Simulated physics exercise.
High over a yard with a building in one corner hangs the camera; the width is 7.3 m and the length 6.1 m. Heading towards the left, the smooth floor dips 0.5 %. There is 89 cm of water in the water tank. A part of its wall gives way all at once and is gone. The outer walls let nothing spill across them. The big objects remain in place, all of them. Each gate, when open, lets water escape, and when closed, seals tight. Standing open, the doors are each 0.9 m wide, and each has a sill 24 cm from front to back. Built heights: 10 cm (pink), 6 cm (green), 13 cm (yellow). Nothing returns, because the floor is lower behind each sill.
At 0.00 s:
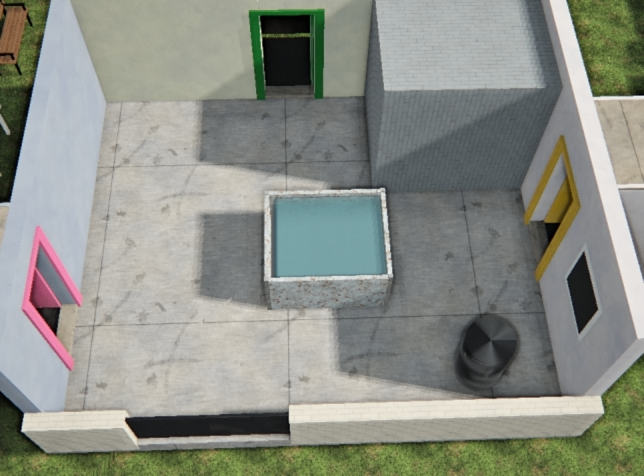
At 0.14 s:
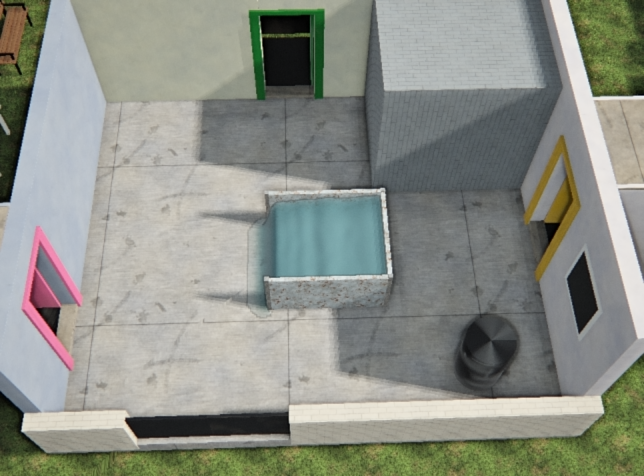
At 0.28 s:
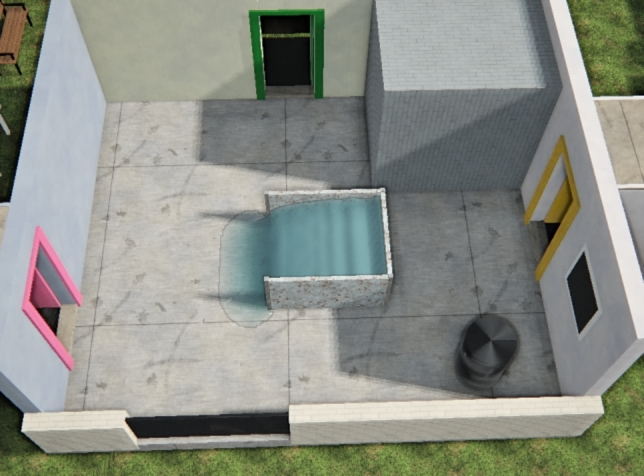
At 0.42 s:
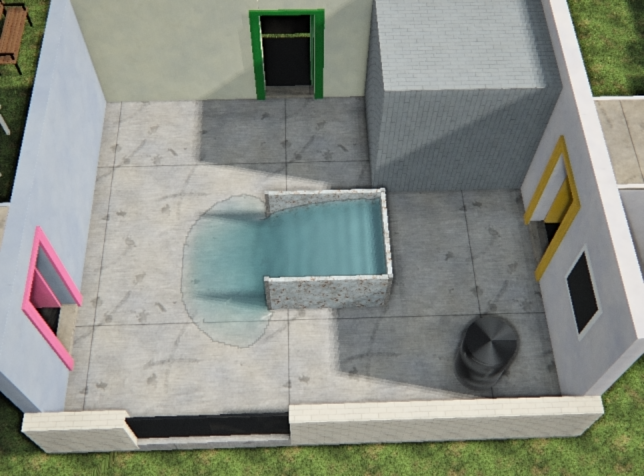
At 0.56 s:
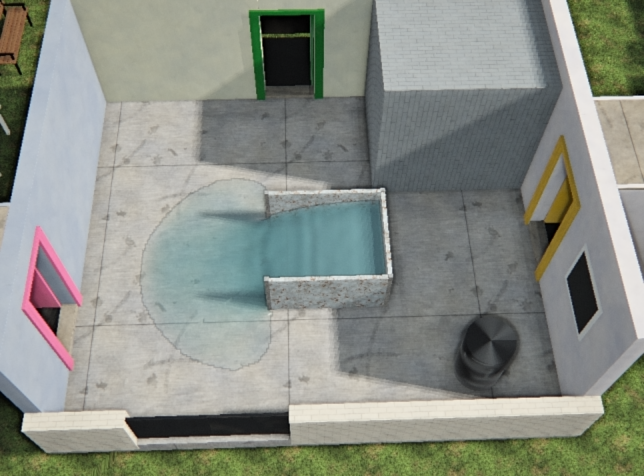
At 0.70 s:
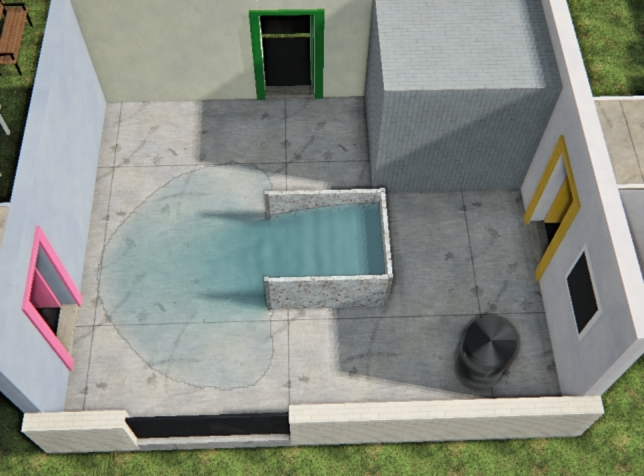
A stone-walled tank of blue-green water sits in the middle of a walled grey yard, seen from high above by a still camera. A green doorway stands at the back, a pink one on the left, a yellow one on the right, with a grey block behind and a dark round object at lower right. The tank's left wall vanishes, and water pours out, spreading leftward across the floor in a widening, thinning rounded sheet.
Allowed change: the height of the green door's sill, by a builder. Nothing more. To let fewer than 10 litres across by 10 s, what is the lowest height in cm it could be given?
The lowest such height is close to 6.5 cm.
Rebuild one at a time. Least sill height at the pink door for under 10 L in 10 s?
At pink, about 30 cm.
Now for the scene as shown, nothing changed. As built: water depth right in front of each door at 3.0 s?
Pink door: 21 cm; green door: 0 cm; yellow door: 0 cm.
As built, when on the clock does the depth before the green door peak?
Peak: Close to 9.0 s.
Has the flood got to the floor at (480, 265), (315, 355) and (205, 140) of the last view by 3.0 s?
One after another they are bone dry, bone dry, then soaked.
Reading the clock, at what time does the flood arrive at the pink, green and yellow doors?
Pink 0.9 s / green 3.4 s / yellow 6.5 s.
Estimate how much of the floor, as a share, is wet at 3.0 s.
Approximately 45 % of the floor.
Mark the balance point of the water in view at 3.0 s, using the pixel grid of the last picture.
It lies near (169, 256) in the last picture.
After 1.4 s water covers 40 % of the floor, deepest (42 cm) near (95, 274); it has not reached the green door.
After 3.0 s water covers 45 % of the floor, deepest (33 cm) near (107, 108); it has not reached the green door.
After 10.0 s water covers 100 % of the floor, deepest (10 cm) near (245, 105); 9 cm at the green door, 13 litres in over its 6 cm sill.
At the green door as built, the water arrived by 3.4 s and peaked near 10 cm at 9.2 s.
With a sill of 5.5 cm, 16 litres would have come in within the 10 s; with 7.5 cm, 7 litres. So under 10 litres takes about 6.5 cm.
